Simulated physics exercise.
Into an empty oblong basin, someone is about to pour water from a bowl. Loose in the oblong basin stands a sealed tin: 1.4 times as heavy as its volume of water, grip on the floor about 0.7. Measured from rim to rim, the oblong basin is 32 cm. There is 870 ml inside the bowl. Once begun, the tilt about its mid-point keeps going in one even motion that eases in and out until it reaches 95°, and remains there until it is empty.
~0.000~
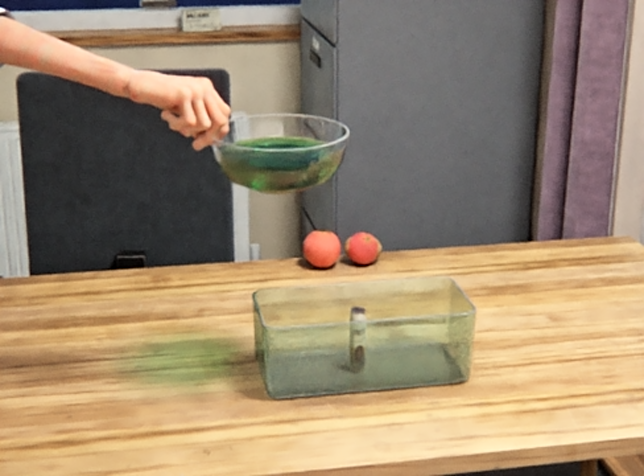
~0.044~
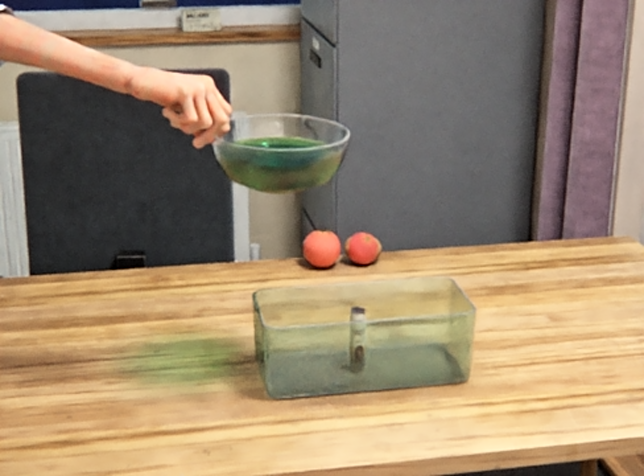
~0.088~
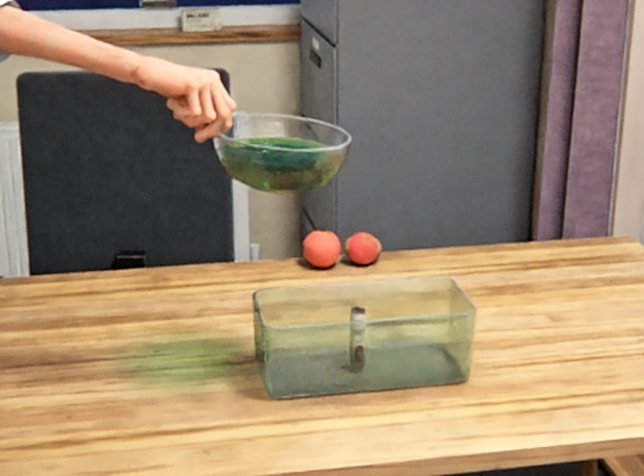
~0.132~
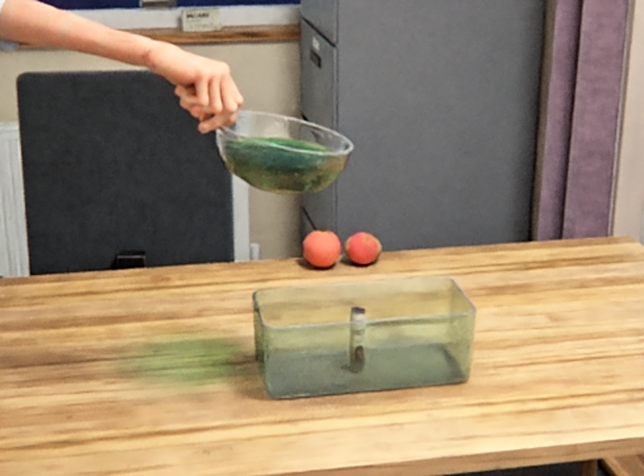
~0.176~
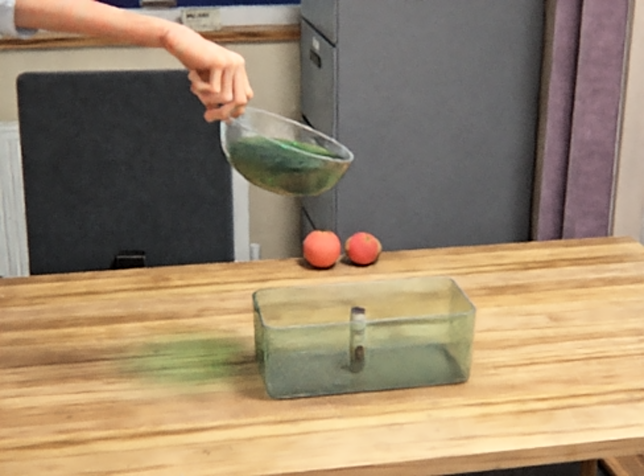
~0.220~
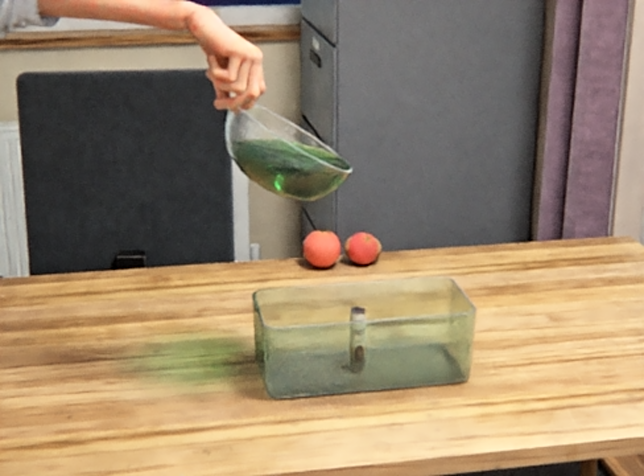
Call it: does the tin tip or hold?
It tips.
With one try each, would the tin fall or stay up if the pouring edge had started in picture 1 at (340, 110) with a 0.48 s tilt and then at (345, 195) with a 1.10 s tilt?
Run one: It tumbles. Run two: It does not tip.
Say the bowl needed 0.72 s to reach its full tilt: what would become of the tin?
Tips over.
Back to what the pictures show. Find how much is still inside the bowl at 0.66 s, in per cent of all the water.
Around 2 in a hundred.
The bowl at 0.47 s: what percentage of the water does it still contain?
Still held: Roughly 14 % of the total.
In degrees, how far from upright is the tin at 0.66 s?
It tilts roughly 10° from upright.
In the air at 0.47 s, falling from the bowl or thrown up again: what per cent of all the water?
Near 76 per cent at that moment.
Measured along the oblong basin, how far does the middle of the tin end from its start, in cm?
6.5 cm.
After 0.47 s the tilt is 89° and 14 per cent is still to pour; the tin stands where it began.
After 0.66 s the tilt is 95° and 2 per cent is still to pour; the tin leans 12°.
After 0.85 s the tilt is 95° and 0 per cent is still to pour; the tin lies on its side.
After 1.06 s the tilt is 95° and 0 per cent is still to pour; the tin lies on its side.
In the end the tin lies on its side.
